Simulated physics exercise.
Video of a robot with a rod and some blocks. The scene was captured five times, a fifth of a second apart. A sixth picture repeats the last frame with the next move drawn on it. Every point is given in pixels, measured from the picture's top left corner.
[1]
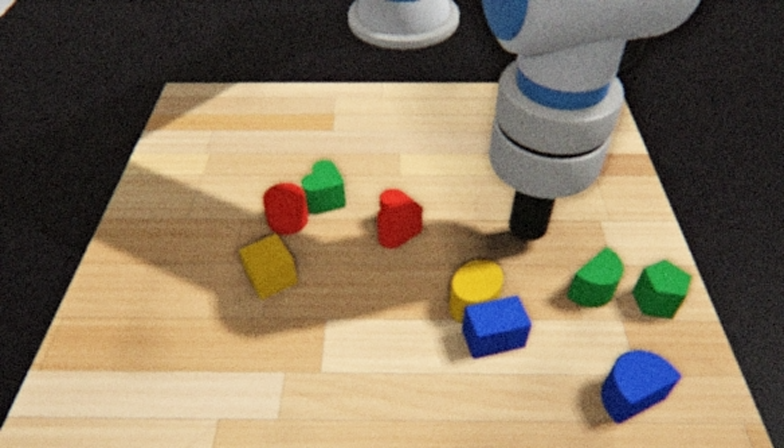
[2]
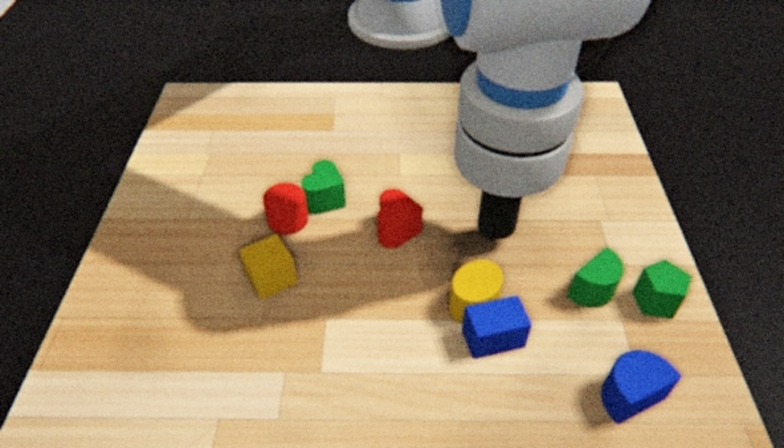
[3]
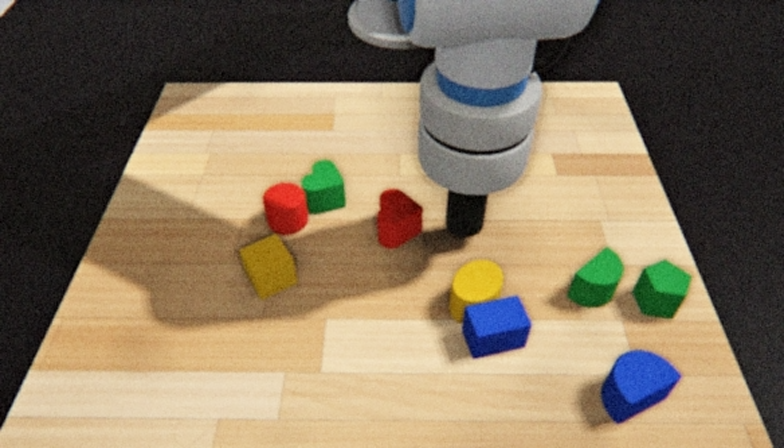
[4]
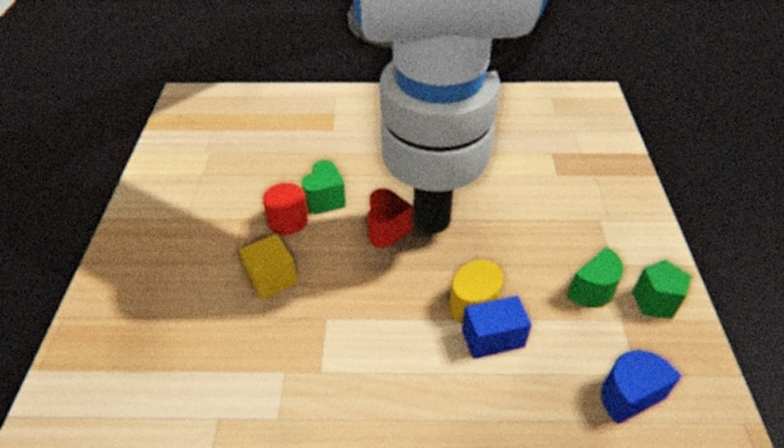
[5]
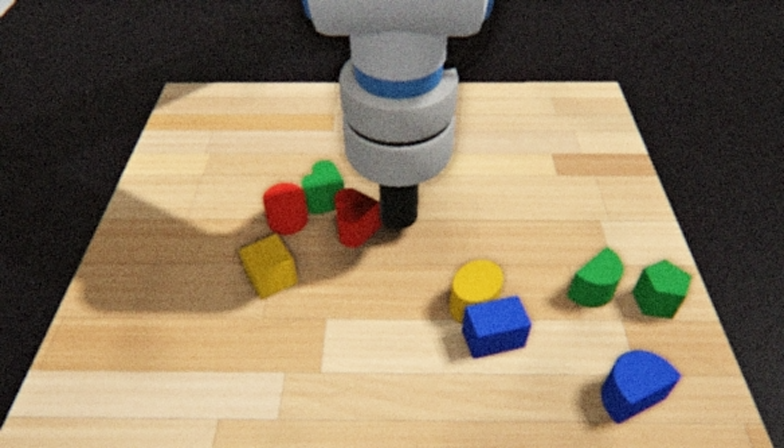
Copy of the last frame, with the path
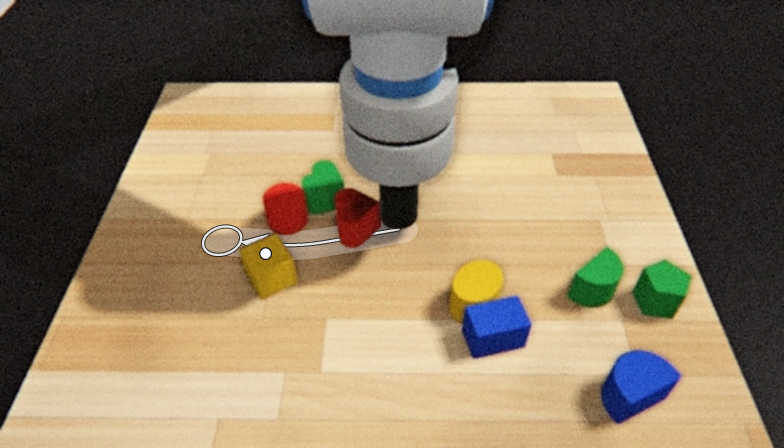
The video shows a robot arm with a black rod moving left across a wooden board scattered with red, green, yellow and blue blocks. The rod reaches the red heart-shaped block and pushes it left toward the red circular block.
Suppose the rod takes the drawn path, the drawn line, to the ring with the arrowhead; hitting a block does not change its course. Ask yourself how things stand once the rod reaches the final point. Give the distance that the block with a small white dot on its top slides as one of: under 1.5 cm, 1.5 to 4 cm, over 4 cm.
The answer is under 1.5 cm.
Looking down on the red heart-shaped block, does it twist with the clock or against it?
From the top: Clockwise.
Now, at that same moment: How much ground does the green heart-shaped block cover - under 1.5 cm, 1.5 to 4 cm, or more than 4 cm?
Short: Under 1.5 cm.
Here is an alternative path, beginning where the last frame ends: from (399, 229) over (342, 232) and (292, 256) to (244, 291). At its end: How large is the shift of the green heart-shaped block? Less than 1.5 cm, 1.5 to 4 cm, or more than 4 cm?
Below 1.5 cm.
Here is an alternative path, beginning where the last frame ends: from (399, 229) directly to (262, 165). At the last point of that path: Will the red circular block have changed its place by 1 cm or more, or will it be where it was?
Once the path ends, it is somewhere new.
Drawn move, from (399, 229) by way of (311, 244) to (222, 240); the dot is on the yellow square block.
What follows on the original path. One third of the way, rod at (338, 226); red circular block at (260, 193); red heart-shaped block at (293, 206), turned 20° clockwise.
Two thirds of the way, rod at (277, 232); yellow square block at (261, 255), turned 15° anticlockwise; red circular block at (232, 177); red heart-shaped block at (248, 199), turned 70° clockwise.
At the end, rod at (218, 227); yellow square block at (258, 256), turned 25° anticlockwise; red circular block at (224, 165); green heart-shaped block still; red heart-shaped block at (208, 190), turned 120° clockwise.
